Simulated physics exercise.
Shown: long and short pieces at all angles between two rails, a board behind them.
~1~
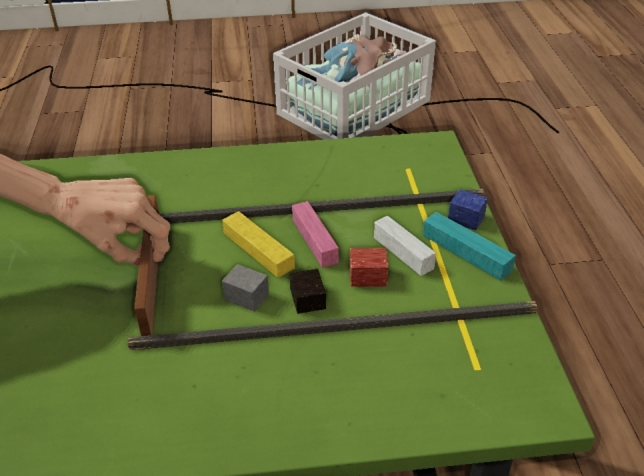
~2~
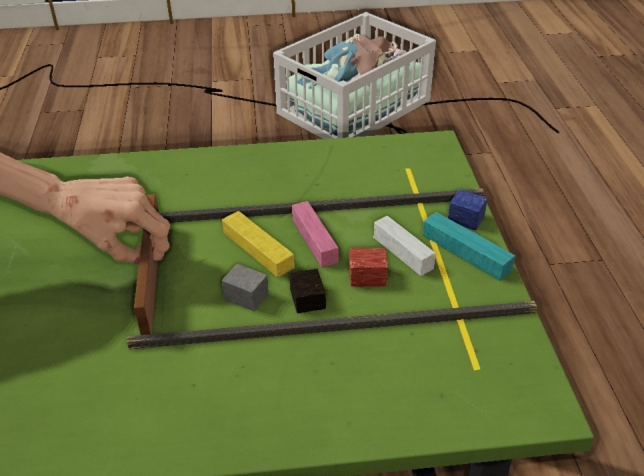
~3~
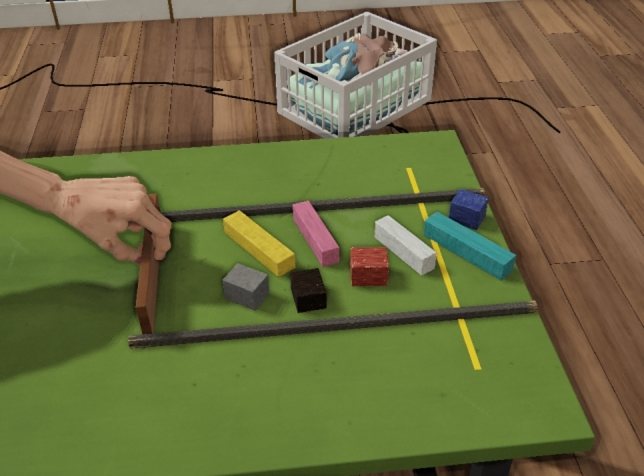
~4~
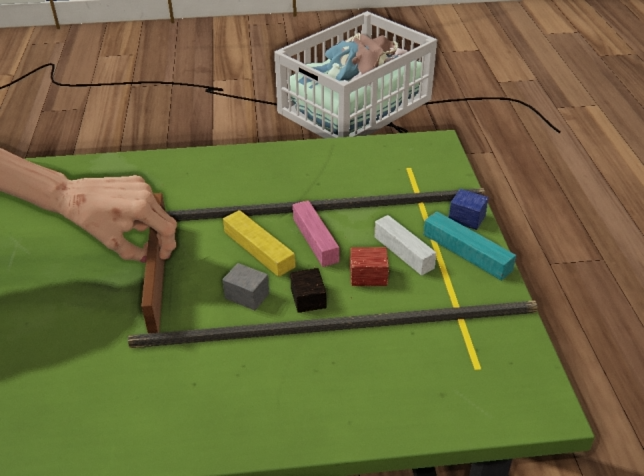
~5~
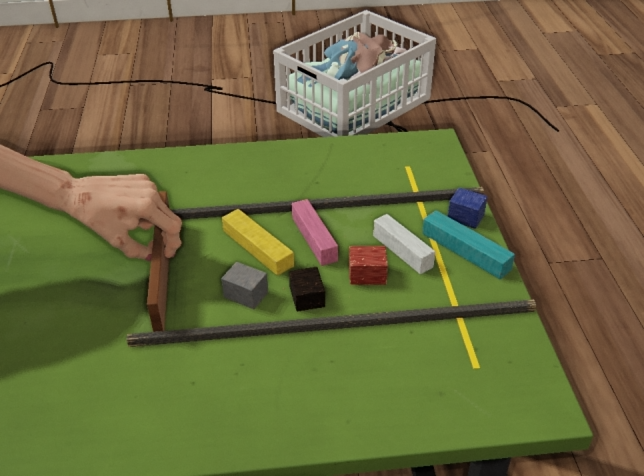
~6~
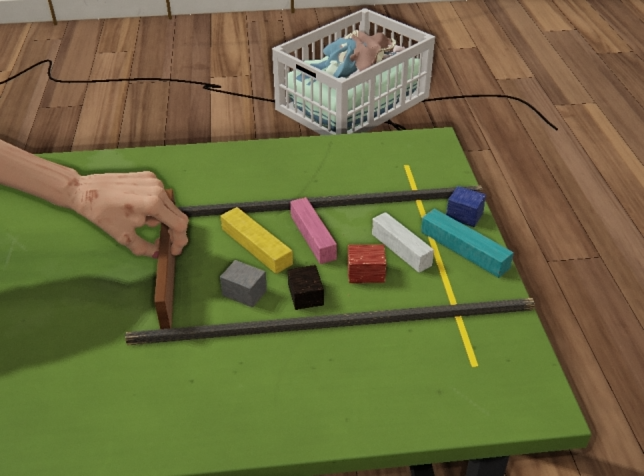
A hand sliding a brown board slightly right between two dark rails on a green table, coloured blocks ahead staying still.
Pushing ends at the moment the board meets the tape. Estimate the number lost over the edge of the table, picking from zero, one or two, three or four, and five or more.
The push clears off a single one or two.
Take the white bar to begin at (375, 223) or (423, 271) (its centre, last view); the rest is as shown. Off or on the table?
In that order: Stays aboard, then slips off.
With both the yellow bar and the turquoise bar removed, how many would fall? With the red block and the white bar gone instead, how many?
0 and 0.
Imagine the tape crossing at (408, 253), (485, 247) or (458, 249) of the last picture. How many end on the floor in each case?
Try by try, 0, 6 and 3.
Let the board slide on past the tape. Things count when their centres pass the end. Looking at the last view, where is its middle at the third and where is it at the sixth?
At (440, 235) for the third, at (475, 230) for the sixth.
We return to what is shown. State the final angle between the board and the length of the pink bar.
Out of line by around 0°.
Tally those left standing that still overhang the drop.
The number overhanging is 1.
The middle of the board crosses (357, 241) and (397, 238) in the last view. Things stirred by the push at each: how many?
I make it 6 at the first spot and 8 at the other.
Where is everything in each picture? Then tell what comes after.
The first frame shows blue block (468, 209); turquoise bar (468, 245); white bar (404, 245); board (149, 262); tape (438, 254).
The second frame shows turquoise bar (467, 245); board (149, 261).
The third frame shows white bar (404, 245); black block (308, 290).
The fourth frame shows blue block (468, 209); yellow bar (258, 243).
The fifth frame shows turquoise bar (467, 243); red block (368, 265).
The sixth frame shows blue block (466, 206); turquoise bar (466, 242); white bar (402, 242); board (167, 256); tape (436, 251).
A little later, none off yet; blue block at rest near (466, 206); turquoise bar at rest near (466, 242); white bar at rest near (402, 242).
Next, none off yet; blue block at rest near (466, 206); turquoise bar at rest near (466, 242); white bar moving near (406, 239).
Later still, none off yet; blue block moving near (473, 203); turquoise bar shifted a little near (488, 237); white bar shifted about its own width near (461, 234).
When it is over, the number that fall off is one or two; down, turquoise bar and blue block.
